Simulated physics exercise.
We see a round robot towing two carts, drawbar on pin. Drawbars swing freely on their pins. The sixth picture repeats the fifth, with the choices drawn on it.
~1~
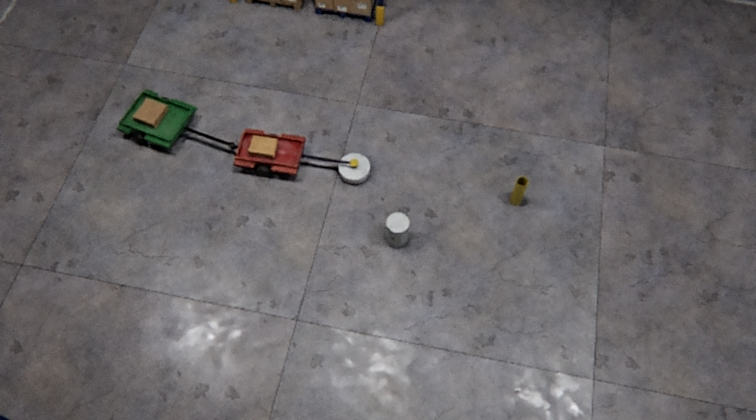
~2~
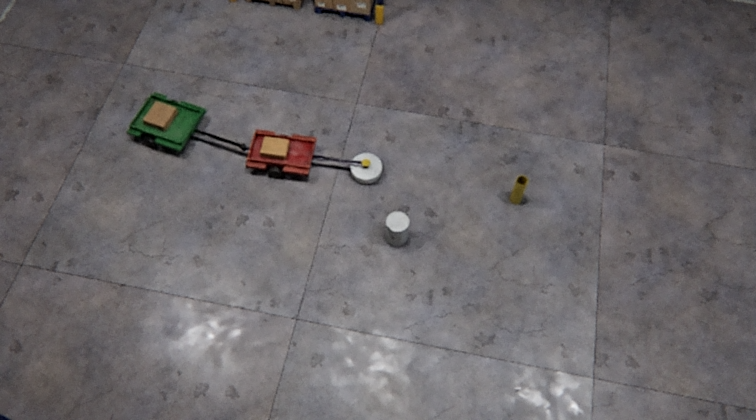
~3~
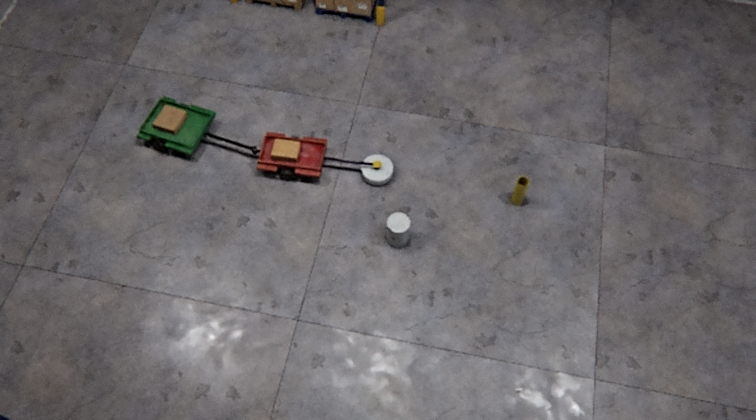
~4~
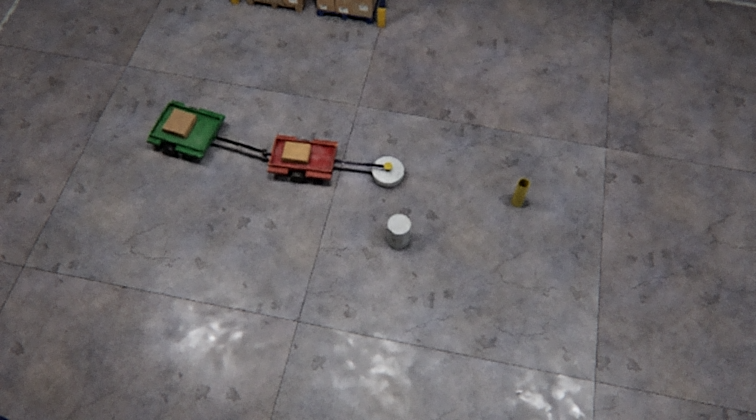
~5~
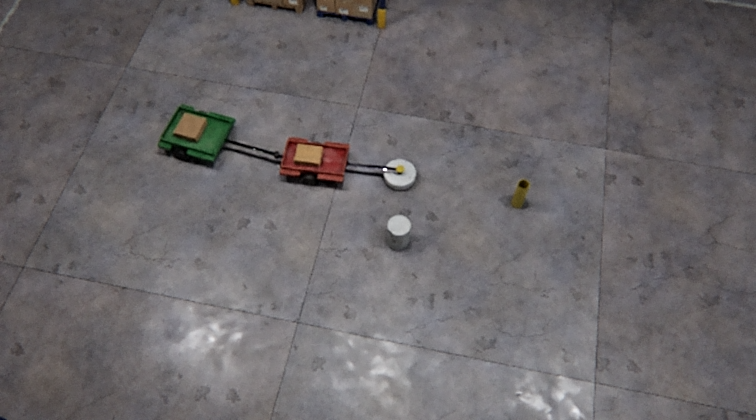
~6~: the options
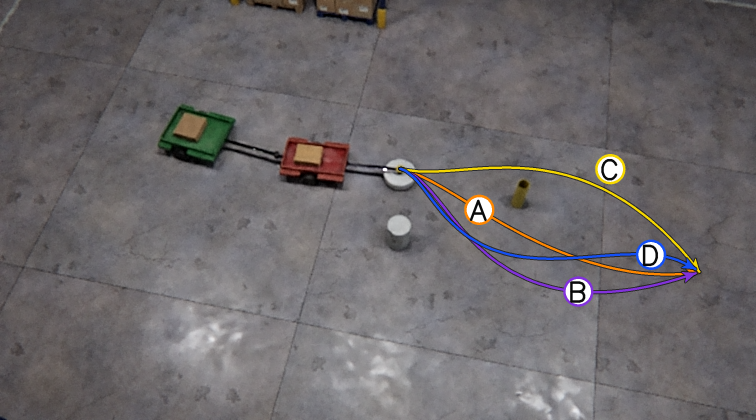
A round white robot tows a red cart and a green cart, each carrying a box, slowly rightward and slightly down across a grey tiled floor. It starts up and left of a white keg, passes above it, and is just beyond it at the end, still left of the motionless yellow post.
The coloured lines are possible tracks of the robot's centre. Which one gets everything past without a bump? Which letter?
Route A.
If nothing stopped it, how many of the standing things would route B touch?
In all, one.
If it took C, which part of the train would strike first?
The red cart.
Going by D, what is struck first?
It meets the white keg.
On the marked copy, A from (400, 169) via (540, 243) to (699, 272); B from (400, 169) via (526, 279) to (696, 273); C from (400, 169) via (561, 174) to (699, 272); D from (400, 169) via (524, 257) to (696, 269).
Following A. Soon after the start, robot (494, 224), last cart (293, 152).
Later, robot (598, 269), last cart (389, 182).
In the end, robot (696, 276), last cart (473, 215); nothing has been touched.
As for the rest, B meets the white keg; C meets the yellow post; D meets the white keg.
